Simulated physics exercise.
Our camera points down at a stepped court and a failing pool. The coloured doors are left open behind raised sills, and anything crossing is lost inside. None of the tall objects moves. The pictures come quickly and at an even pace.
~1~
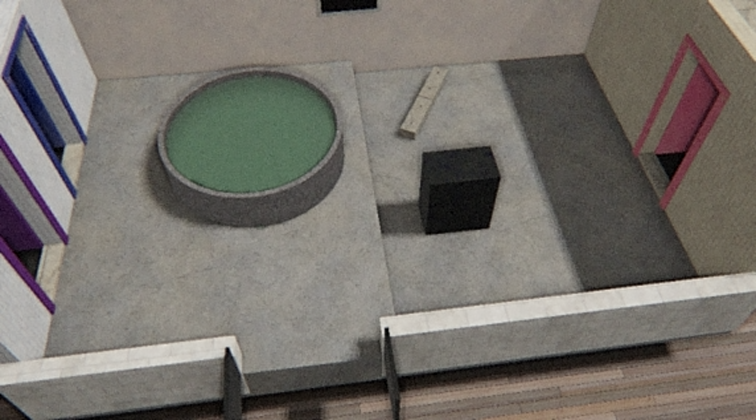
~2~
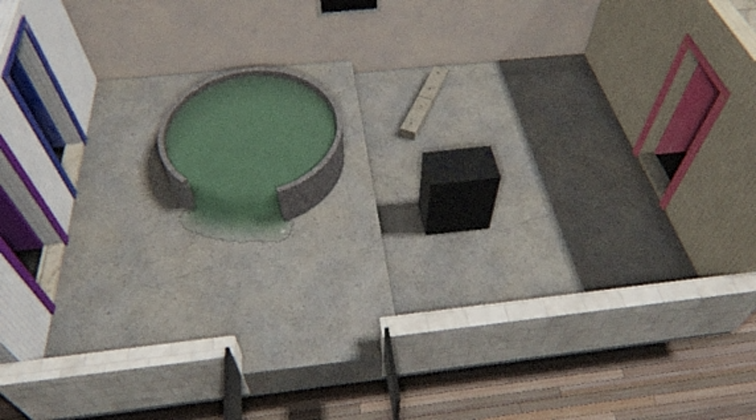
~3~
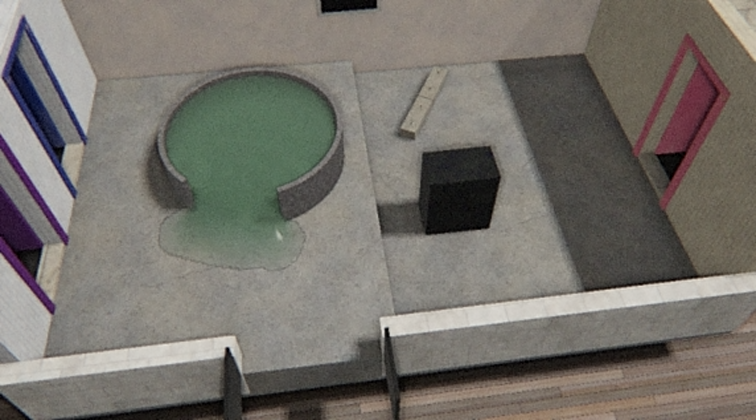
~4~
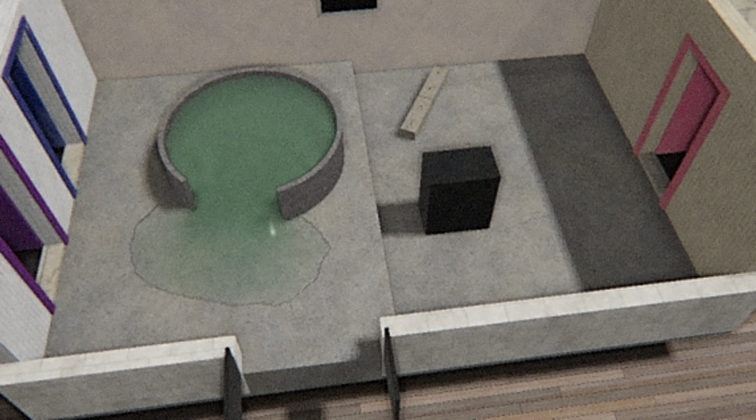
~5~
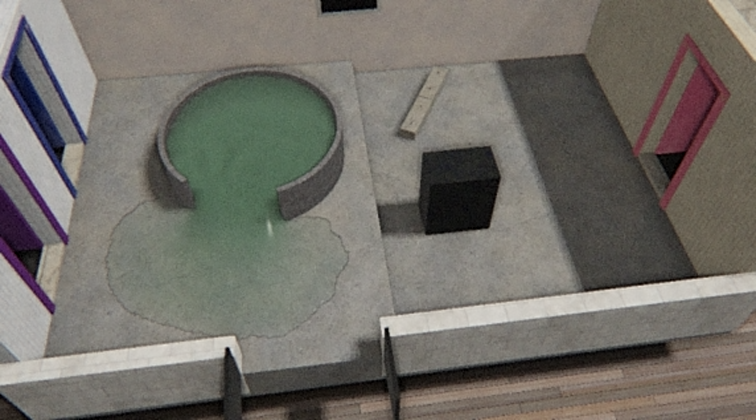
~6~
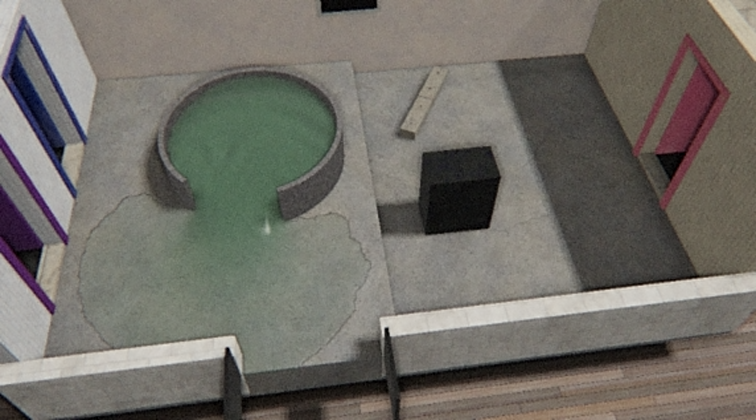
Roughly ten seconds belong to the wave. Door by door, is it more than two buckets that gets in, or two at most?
At the end, blue door: Two buckets at most. Pink door: Two buckets at most. Purple door: Over two buckets.
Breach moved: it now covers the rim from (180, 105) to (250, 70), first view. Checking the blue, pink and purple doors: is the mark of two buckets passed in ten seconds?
Blue door: Beyond the mark; pink door: Short of the mark; purple door: Short of the mark.
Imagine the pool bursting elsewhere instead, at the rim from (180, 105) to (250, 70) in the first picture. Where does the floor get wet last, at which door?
I'd go with the pink door.
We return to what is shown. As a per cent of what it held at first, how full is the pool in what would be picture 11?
70 percent or so.
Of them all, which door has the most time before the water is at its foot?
Observed: The pink door.
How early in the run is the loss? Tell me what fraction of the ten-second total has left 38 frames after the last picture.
It works out at roughly 75 per cent.
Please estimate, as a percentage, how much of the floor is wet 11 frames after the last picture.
That works out to some 20 in a hundred.
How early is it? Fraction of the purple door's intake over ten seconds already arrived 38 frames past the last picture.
Share at that point: Roughly 85 %.
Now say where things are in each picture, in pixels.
In the first frame, the round pool at (252, 131) is whole and still.
In the second frame, water pours out at (234, 214) and has run to (185, 220).
In the third frame, water pours out at (235, 215) and has run to (166, 240).
In the fourth frame, water pours out at (235, 216) and has run to (285, 295).
In the fifth frame, water pours out at (235, 216) and has run to a hidden place.
In the sixth frame, water pours out at (235, 216) and has run to a hidden place.
A moment on, water covers 20 % of the floor; the blue door not reached, the pink door not reached, the purple door wet at the sill, nothing in.
Next, water covers 20 % of the floor; the blue door not reached, the pink door not reached, the purple door under two buckets in.
Then, water covers 30 % of the floor; the blue door wet at the sill, nothing in, the pink door not reached, the purple door over two buckets in.
Later, water covers 45 % of the floor; the blue door wet at the sill, nothing in, the pink door not reached, the purple door over two buckets in.
In the end, water covers 65 % of the floor; the blue door wet at the sill, nothing in, the pink door wet at the sill, nothing in, the purple door over two buckets in.
